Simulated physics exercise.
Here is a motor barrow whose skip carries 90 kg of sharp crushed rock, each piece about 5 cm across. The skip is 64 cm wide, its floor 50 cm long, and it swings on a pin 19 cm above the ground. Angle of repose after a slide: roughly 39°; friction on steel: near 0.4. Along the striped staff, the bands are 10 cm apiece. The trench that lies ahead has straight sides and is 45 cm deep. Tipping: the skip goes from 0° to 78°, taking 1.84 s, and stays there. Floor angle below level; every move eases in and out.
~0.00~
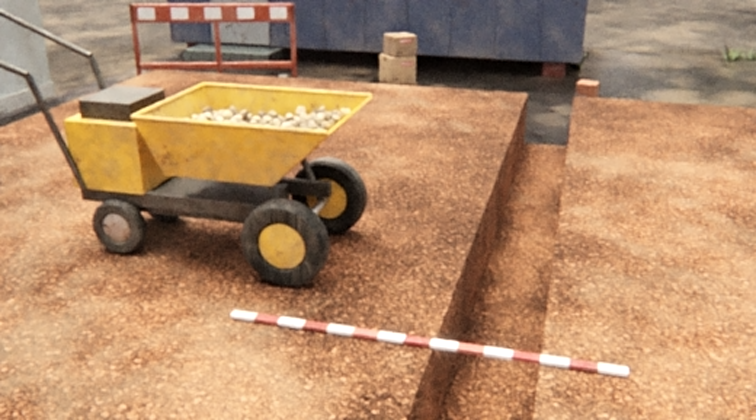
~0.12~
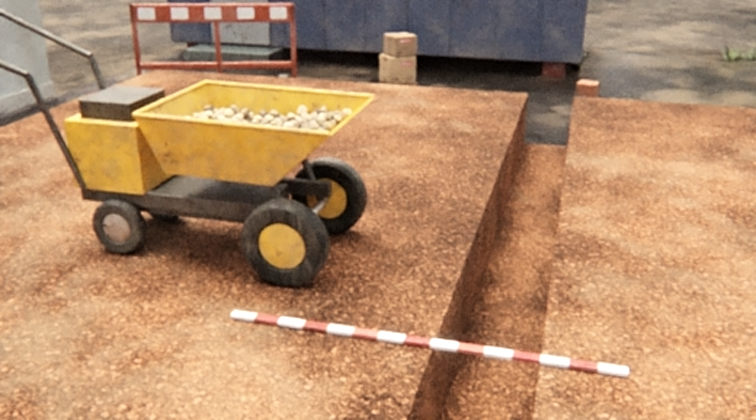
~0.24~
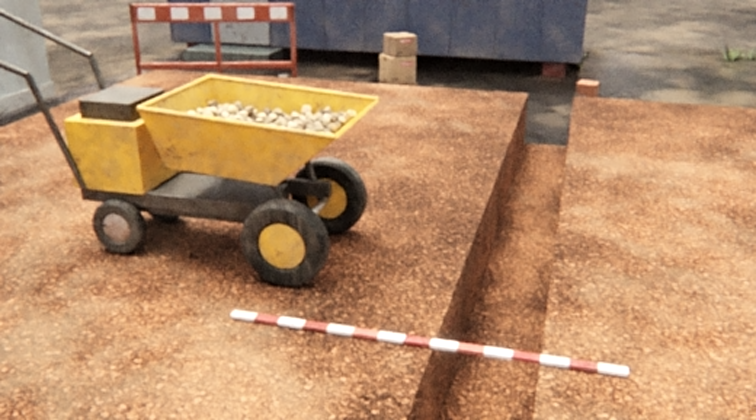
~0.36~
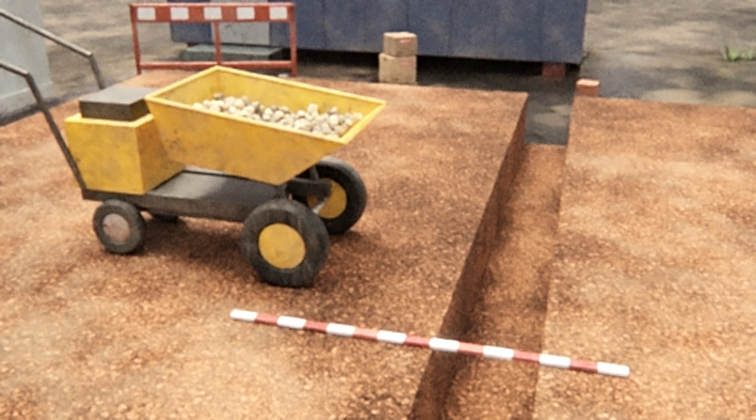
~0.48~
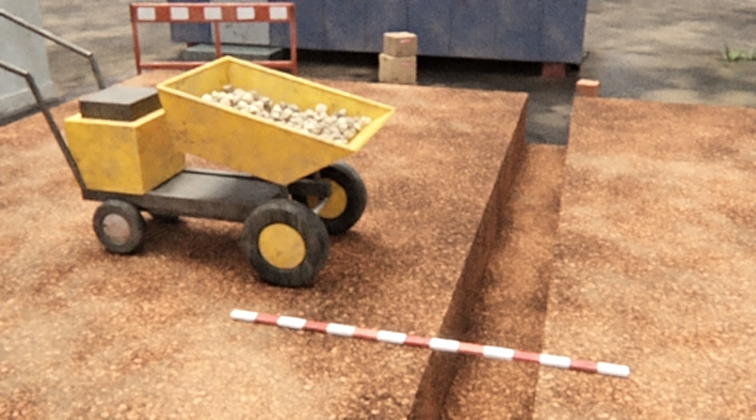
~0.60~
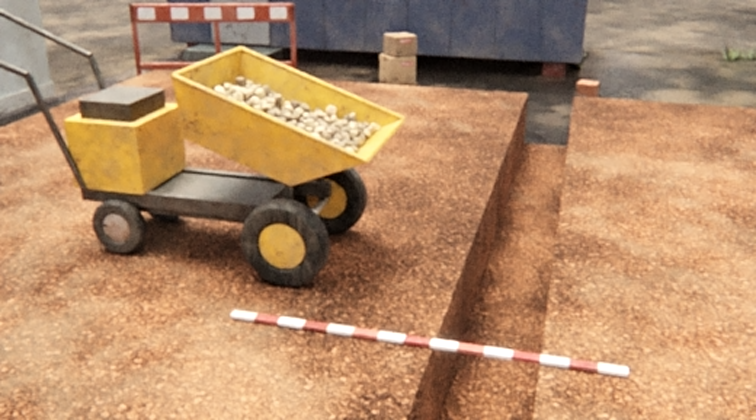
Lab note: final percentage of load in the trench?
Approx. 57 %.
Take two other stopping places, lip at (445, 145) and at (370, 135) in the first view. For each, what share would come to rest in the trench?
40 % and 100 %.
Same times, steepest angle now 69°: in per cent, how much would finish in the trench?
With that change, near 75 per cent.
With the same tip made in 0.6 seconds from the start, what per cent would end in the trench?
It would be near 75 percent.
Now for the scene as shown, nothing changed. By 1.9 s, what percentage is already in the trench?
Around 40 per cent of it.
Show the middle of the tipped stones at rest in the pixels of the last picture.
In the last view, about (495, 356).
After 1.4 s the floor is at 66°; 100 % in the skip; the foremost stones are at (421, 228).
After 1.9 s the floor is at 78°; 39 % in the skip, 19 % short of the trench, 41 % in the trench; the foremost stones are at (538, 356).
After 2.3 s the floor is at 78°; 25 % in the skip, 21 % short of the trench, 54 % in the trench; the foremost stones are at (535, 379).
After 4.2 s the floor is at 78°; 23 % in the skip, 21 % short of the trench, 57 % in the trench; the foremost stones are at (535, 379).
